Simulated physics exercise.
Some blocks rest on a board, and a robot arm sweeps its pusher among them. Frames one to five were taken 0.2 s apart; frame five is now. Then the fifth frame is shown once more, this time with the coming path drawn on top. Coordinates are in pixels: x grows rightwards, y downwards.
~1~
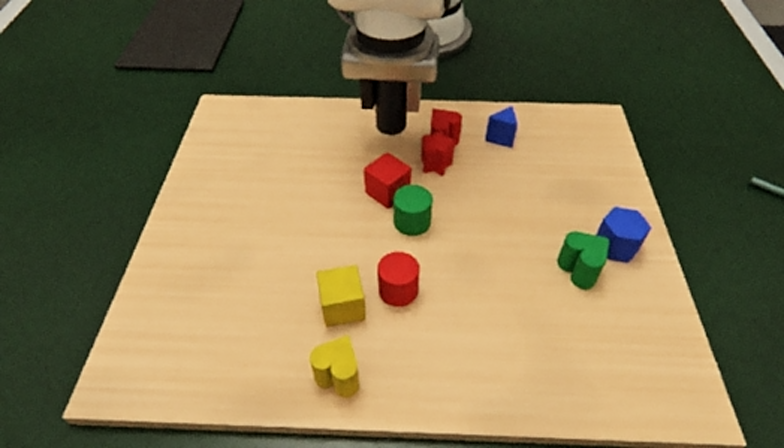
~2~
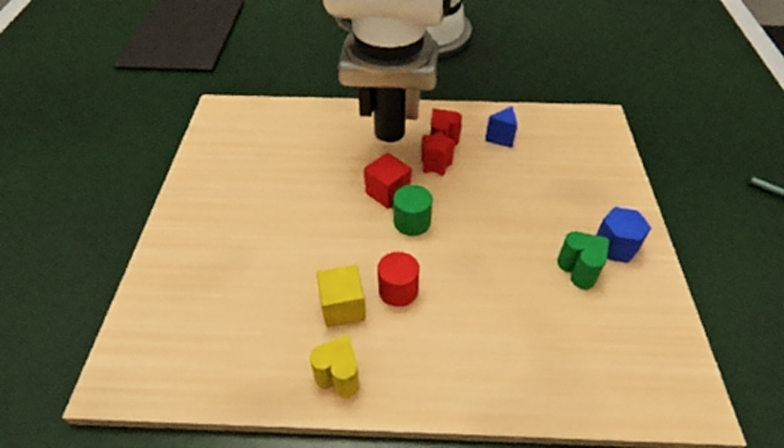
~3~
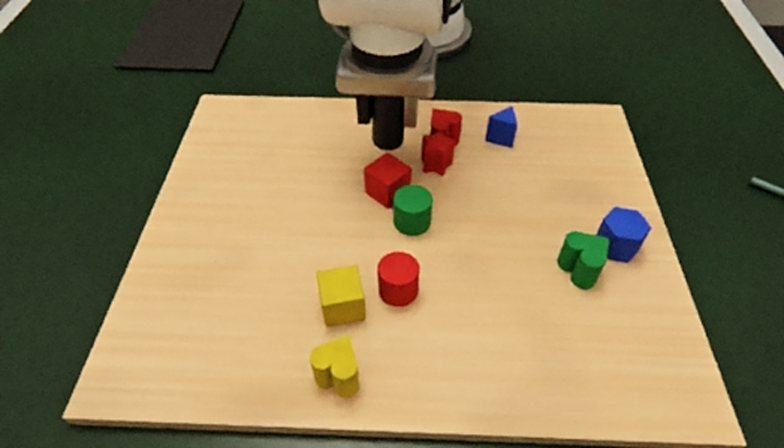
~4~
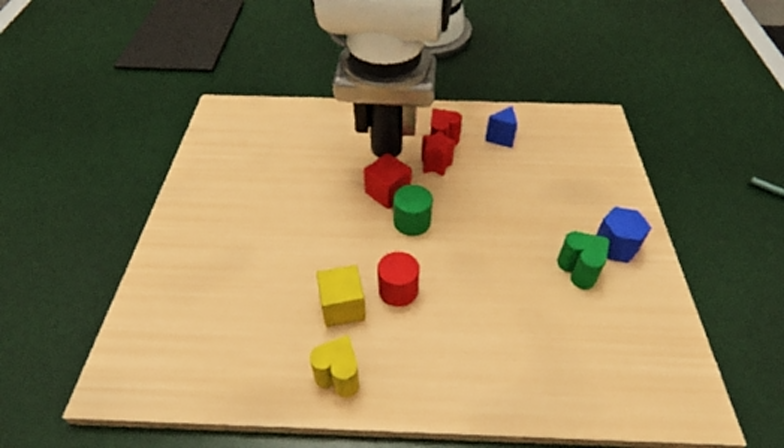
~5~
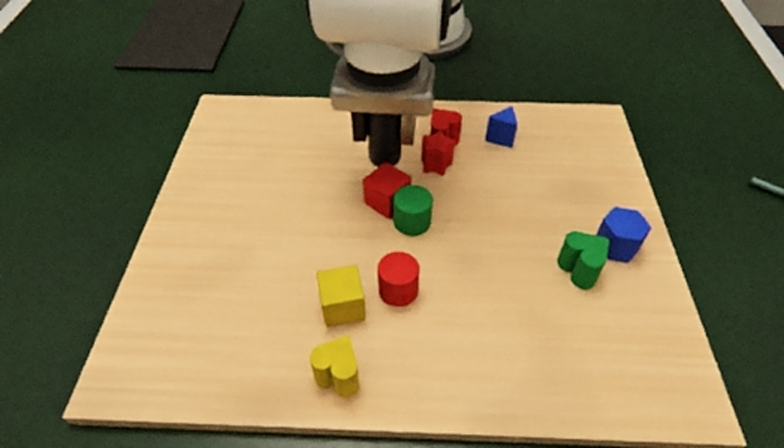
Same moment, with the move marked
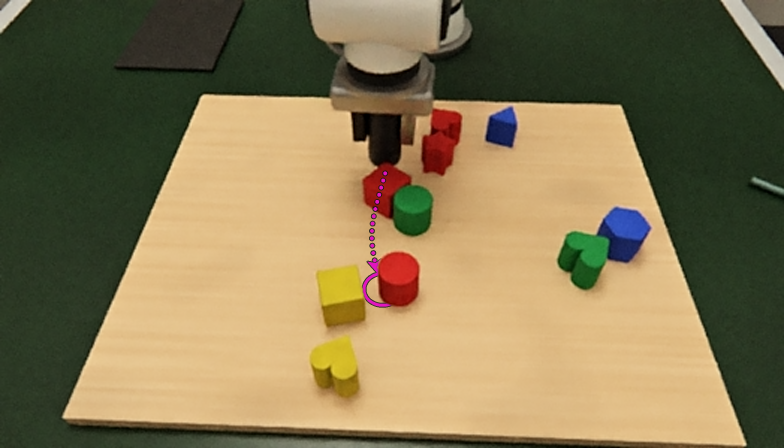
Robot arm moving its pusher slowly toward the viewer, then nudging a red cube slightly beside a green cylinder on a board.
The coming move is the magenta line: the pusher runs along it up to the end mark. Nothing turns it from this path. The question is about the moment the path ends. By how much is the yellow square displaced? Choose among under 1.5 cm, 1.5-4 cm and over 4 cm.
Verdict: Less than 1.5 cm.
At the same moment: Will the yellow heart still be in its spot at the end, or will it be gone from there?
That block stays.
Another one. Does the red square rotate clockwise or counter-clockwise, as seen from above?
Turns anticlockwise.
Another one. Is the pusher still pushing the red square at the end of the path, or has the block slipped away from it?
It holds its place in front.
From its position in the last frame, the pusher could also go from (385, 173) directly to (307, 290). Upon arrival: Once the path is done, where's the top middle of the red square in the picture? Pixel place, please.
Close to (376, 224).
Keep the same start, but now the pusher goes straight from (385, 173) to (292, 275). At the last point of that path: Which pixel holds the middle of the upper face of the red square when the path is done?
The top centre is at (371, 213).
Path on the board, from (385, 173) over (376, 207) and (372, 246) to (383, 289).
On the path given first. One third of the way, pusher (375, 193); red square (378, 212), turned 35° anticlockwise; green cylinder (421, 212).
Two thirds of the way, pusher (372, 233); red square (381, 255), turned 65° anticlockwise; red cylinder (406, 283); green cylinder (421, 212).
At the end, pusher (383, 275); yellow heart in place; yellow square in place; red square (393, 301), turned 65° anticlockwise; red cylinder (427, 331); green cylinder (421, 212).
